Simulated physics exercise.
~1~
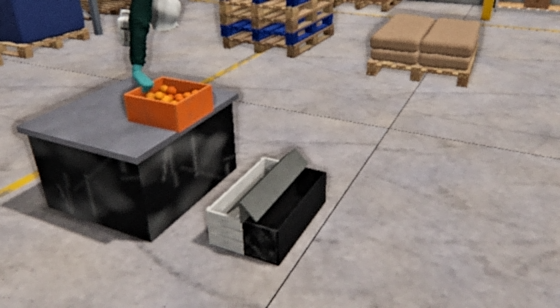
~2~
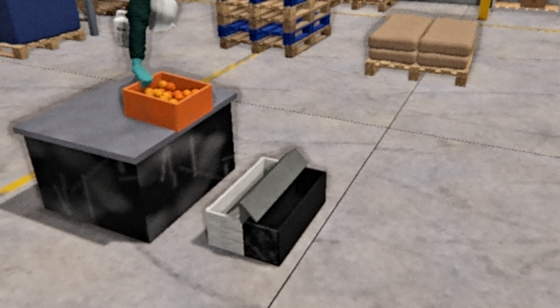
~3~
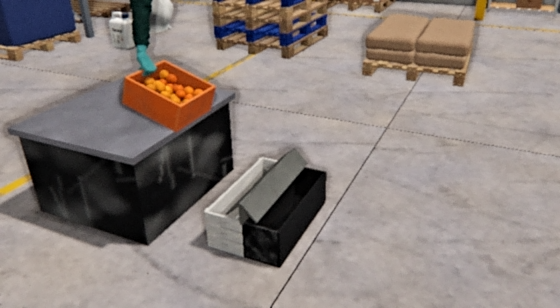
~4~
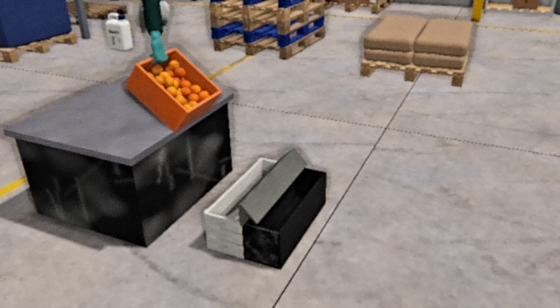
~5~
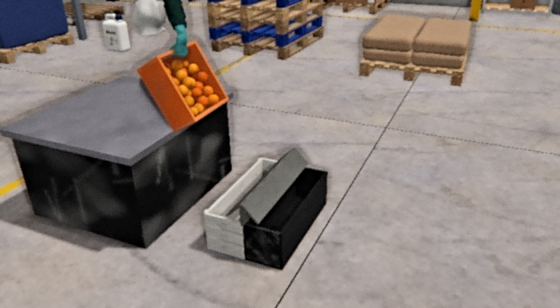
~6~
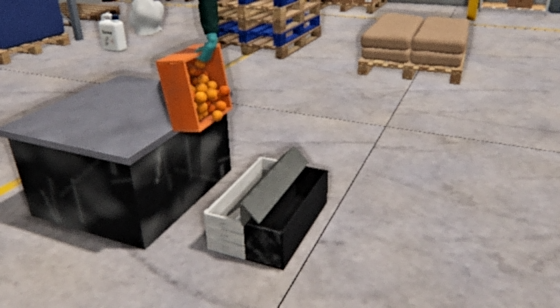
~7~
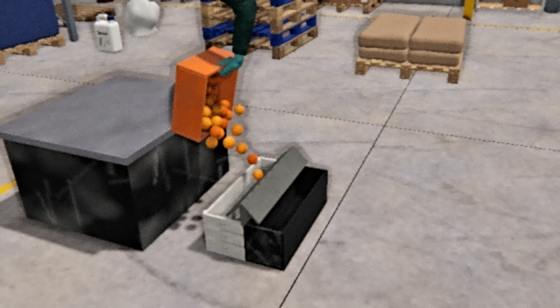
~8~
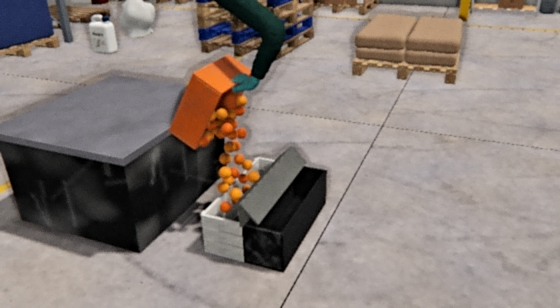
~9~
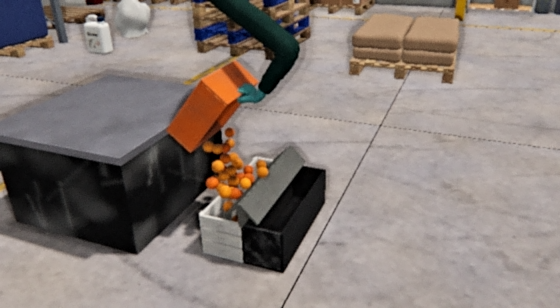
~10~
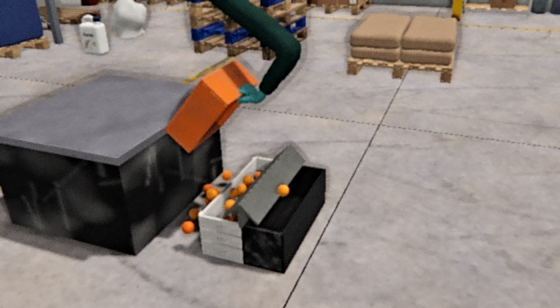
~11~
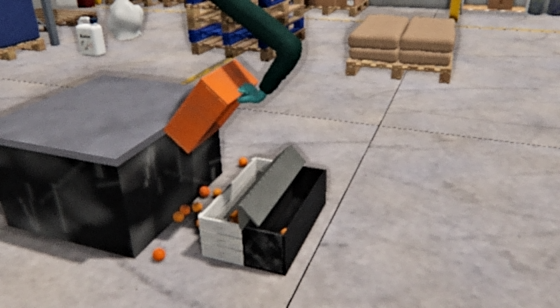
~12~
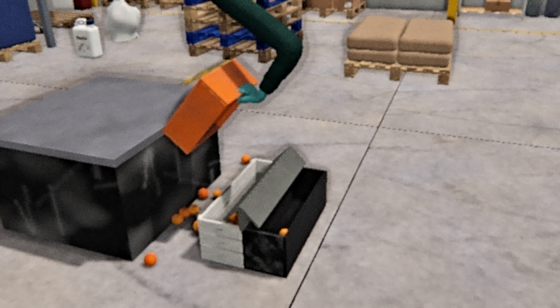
On a warehouse floor with loaded pallets behind, an orange box full of oranges sits at the end of a dark bench, above a white tub and a black box divided by a grey ridge. A green arm with a teal hand tips the box steadily to the right. As it passes onto its side, oranges spill over the edge and pour down in a stream, mostly into the white tub. The flow thins and a few oranges bounce, one passing over the ridge. At the end the arm holds the upturned box still, while several oranges lie on the floor between bench and tub.
